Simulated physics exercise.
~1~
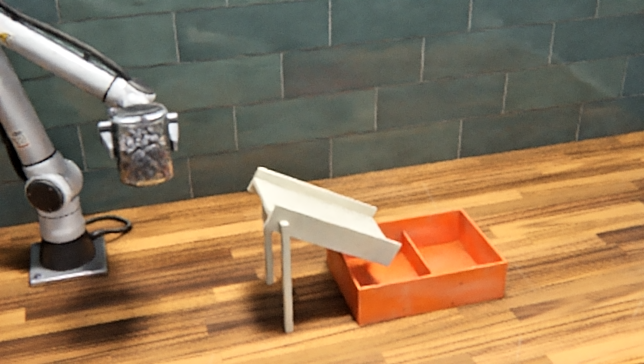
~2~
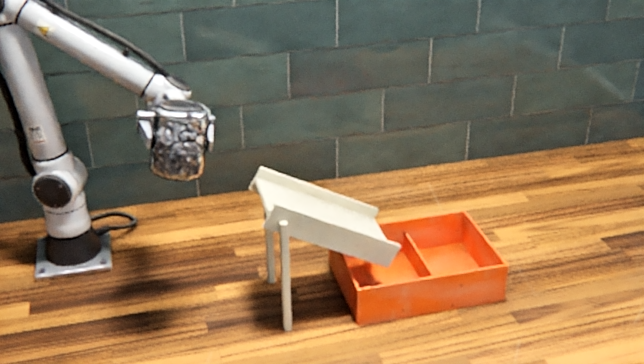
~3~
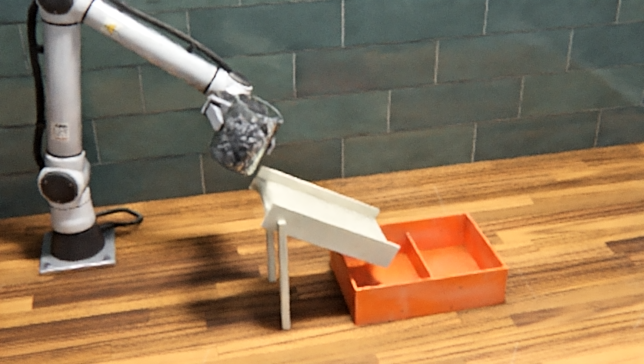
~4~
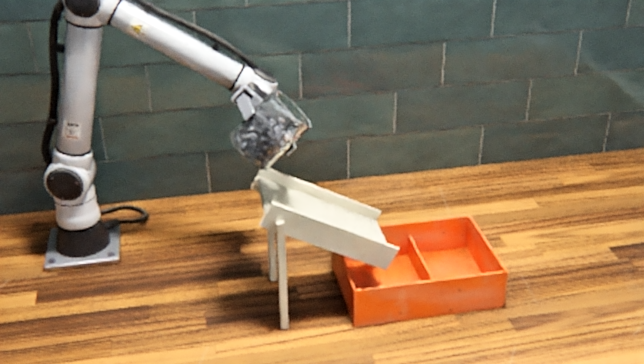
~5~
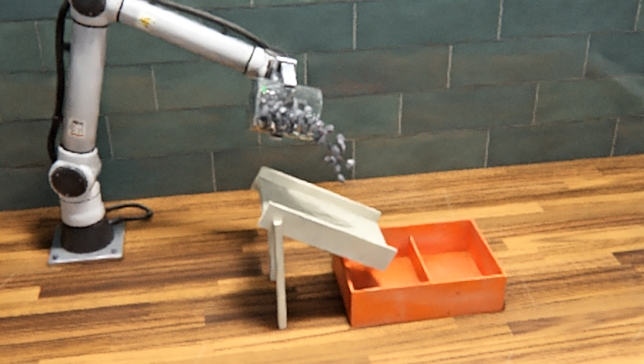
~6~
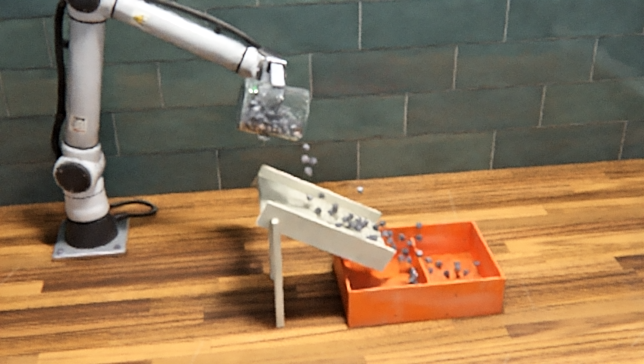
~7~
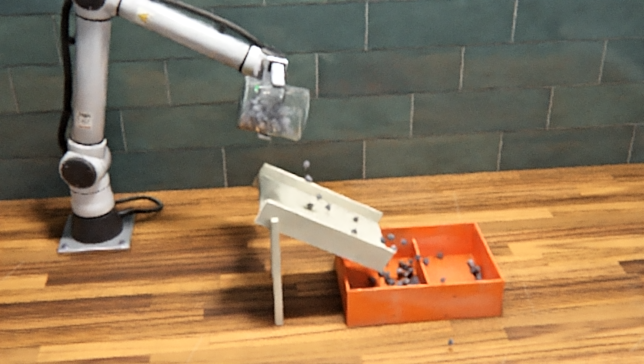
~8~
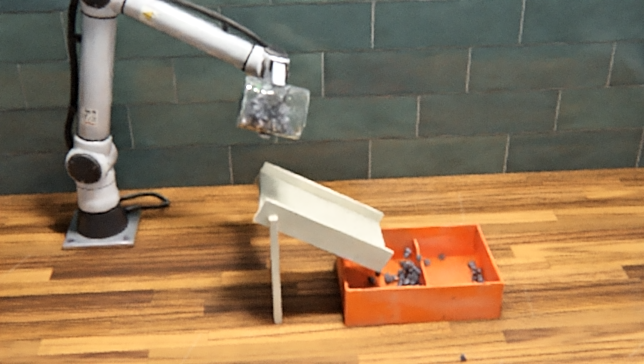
Robotic arm tipping a clear cup of small grey pebbles down a pale chute into a divided orange tray, some staying in the cup.
